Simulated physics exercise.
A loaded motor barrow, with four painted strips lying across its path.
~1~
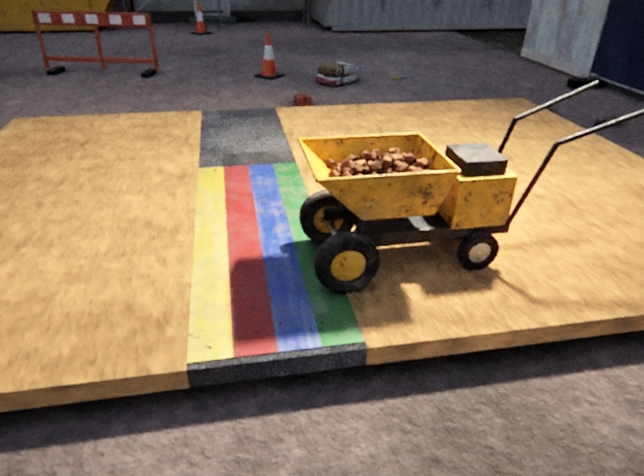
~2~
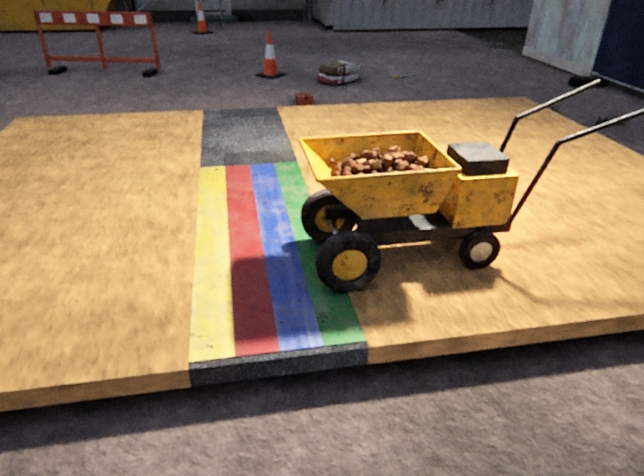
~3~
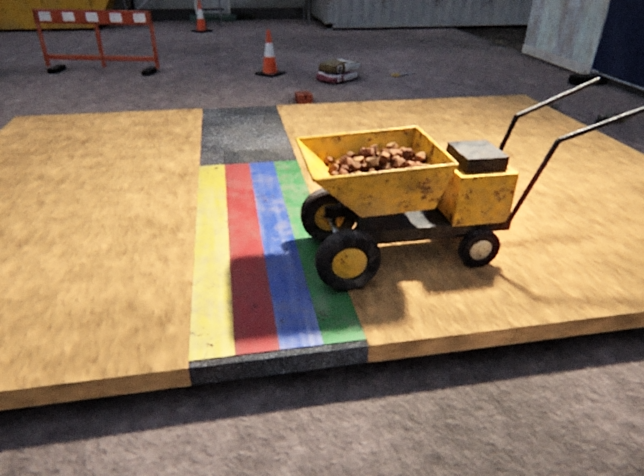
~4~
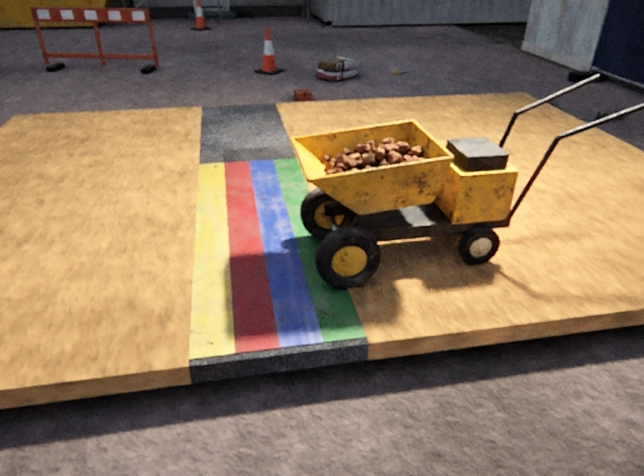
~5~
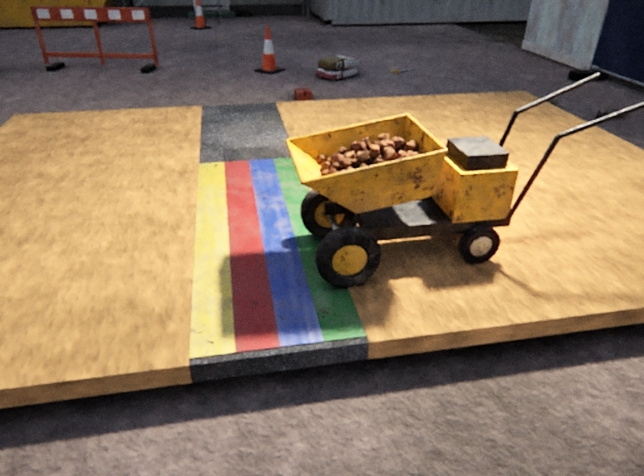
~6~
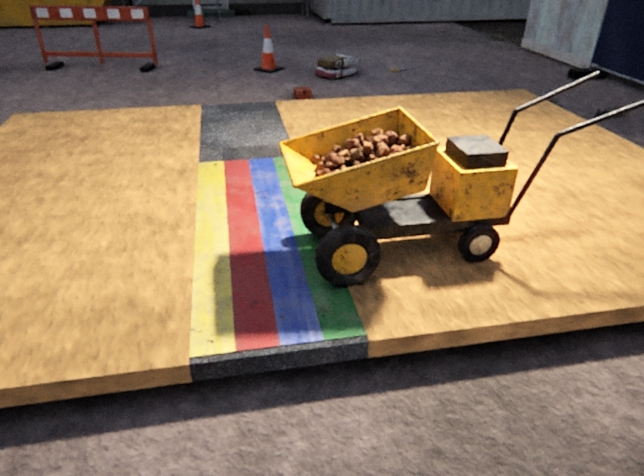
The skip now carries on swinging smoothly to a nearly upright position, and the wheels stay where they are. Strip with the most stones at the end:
Yellow strip.
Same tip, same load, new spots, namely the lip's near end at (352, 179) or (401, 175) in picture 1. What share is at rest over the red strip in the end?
Some 40 % then some 20 %.
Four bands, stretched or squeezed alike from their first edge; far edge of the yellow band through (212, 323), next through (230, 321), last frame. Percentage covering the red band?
10 and 0 percent, roughly.
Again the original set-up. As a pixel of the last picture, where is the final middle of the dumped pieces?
Once it all stops, the middle lies near (212, 264).
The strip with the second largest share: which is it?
The runner-up is the strip in red.
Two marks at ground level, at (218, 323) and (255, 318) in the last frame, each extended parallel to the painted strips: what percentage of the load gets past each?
Estimate: 50 % and 90 %, respectively.
Soon, skip tipped well over; all in the skip.
A while on, skip tipped steeply; most in the skip; a small part over the red strip; a small part over the yellow strip; a stray few falling.
Towards the end, skip tipped right over; a small part in the skip; about a quarter over the red strip; about half over the yellow strip; about a quarter off the paint.
Finally, skip tipped right over; a small part in the skip; none over the green strip; none over the blue strip; about a quarter over the red strip; about half over the yellow strip; about a quarter off the paint.
